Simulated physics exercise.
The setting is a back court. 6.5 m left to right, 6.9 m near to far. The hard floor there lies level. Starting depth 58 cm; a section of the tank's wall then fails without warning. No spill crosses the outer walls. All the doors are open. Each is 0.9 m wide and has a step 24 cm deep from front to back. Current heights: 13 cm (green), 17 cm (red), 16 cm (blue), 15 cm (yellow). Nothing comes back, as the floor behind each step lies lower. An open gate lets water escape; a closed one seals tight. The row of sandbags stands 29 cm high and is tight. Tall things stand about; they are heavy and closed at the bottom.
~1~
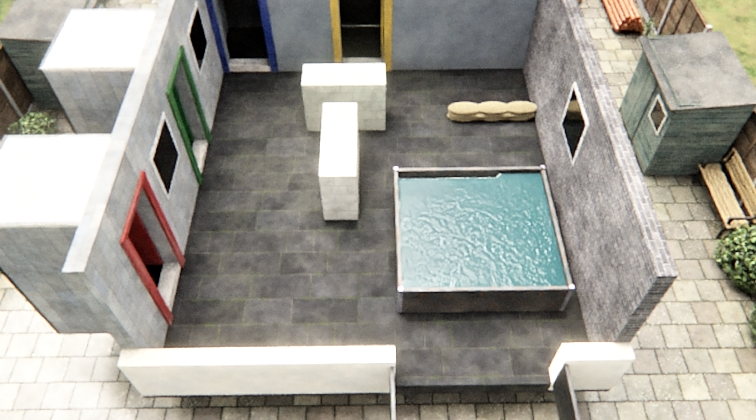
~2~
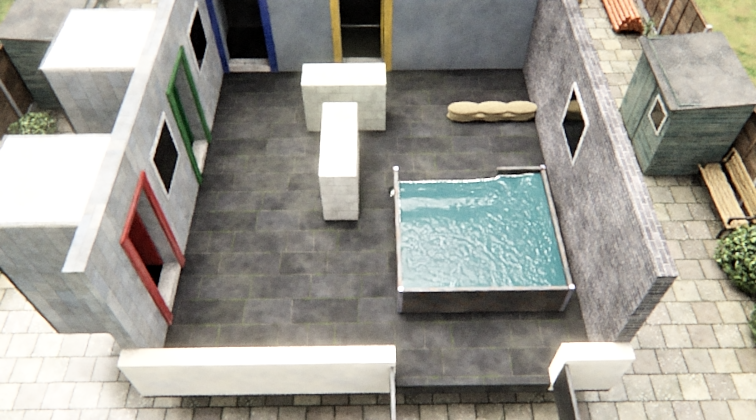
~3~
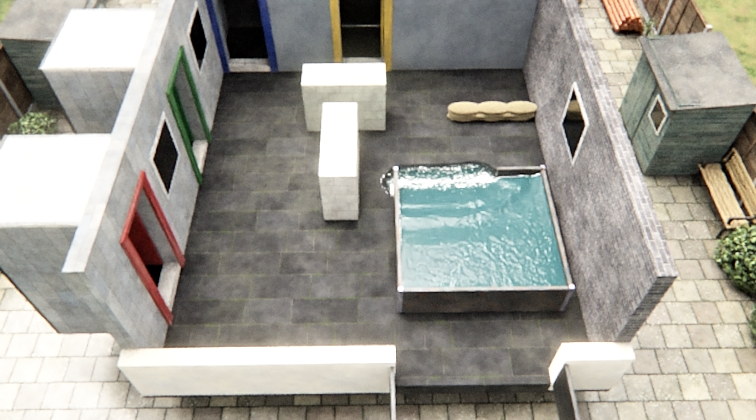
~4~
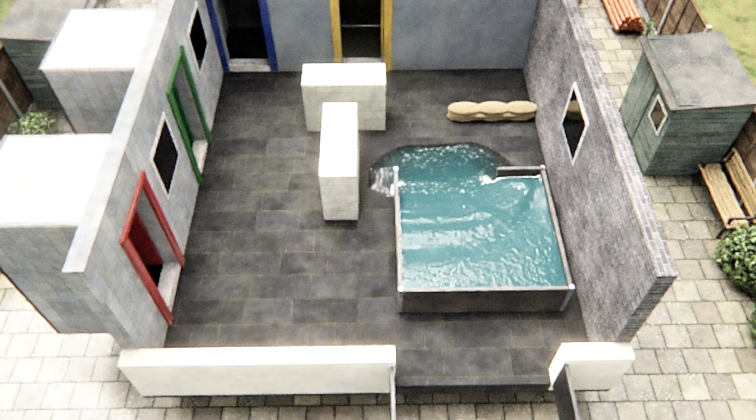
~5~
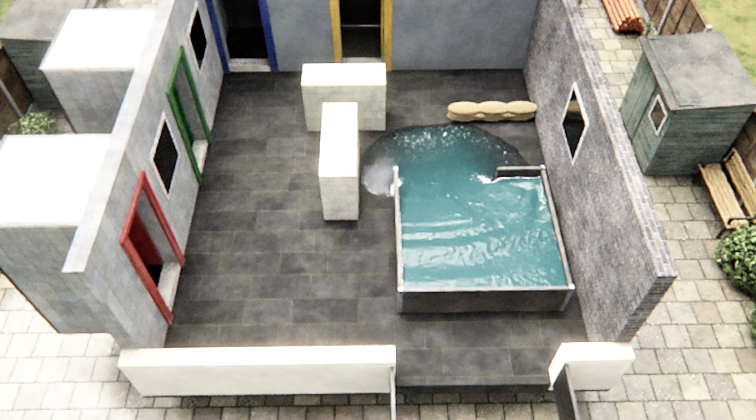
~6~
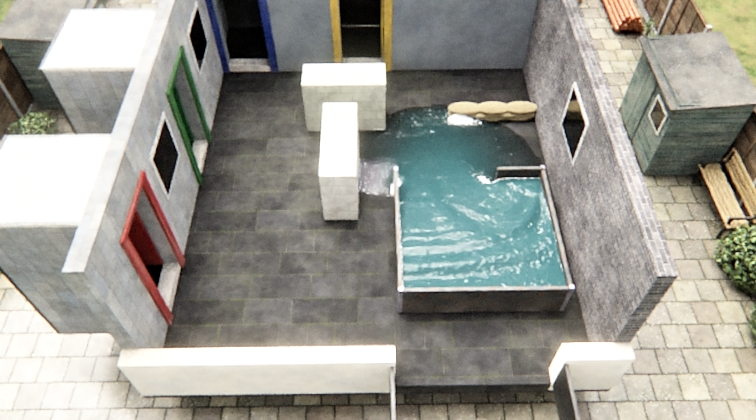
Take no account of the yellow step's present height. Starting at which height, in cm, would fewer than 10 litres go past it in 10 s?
Starting at roughly 23 cm.
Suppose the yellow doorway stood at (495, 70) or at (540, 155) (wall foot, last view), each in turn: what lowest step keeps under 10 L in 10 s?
In turn: Roughly 21 cm, roughly 14.0 cm.
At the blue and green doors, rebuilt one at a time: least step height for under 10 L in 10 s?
Roughly 15 cm for the blue door and roughly 11.5 cm for the green door.
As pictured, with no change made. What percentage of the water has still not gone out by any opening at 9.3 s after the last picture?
About 96 %.
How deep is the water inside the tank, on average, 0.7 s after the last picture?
It averages near 40 cm.
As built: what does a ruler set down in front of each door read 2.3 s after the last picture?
Depth (cm): Green 15 / red 0 / blue 3 / yellow 22.
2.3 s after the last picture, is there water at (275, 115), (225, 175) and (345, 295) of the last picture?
One by one: Drenched, drenched, clear.
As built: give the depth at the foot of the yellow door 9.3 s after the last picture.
You'd measure close to 9.5 cm there.
Then, 0.7 s after the last picture water covers 20 % of the floor, deepest (35 cm) near (455, 123); it has not reached the yellow door.
Then, 2.3 s after the last picture water covers 50 % of the floor, deepest (36 cm) near (398, 71); 22 cm at the yellow door, 30 litres in over its 15 cm step.
Then, 9.3 s after the last picture water covers 95 % of the floor, deepest (14 cm) near (307, 78); 10 cm at the yellow door, 56 litres in over its 15 cm step.
At the yellow door as built, the water peaked near 23 cm, 2.1 s after the last picture.
With a step of 19 cm, 25 litres would have come in within the 10 s; with 26 cm, 5 litres. So under 10 litres takes about 23 cm.
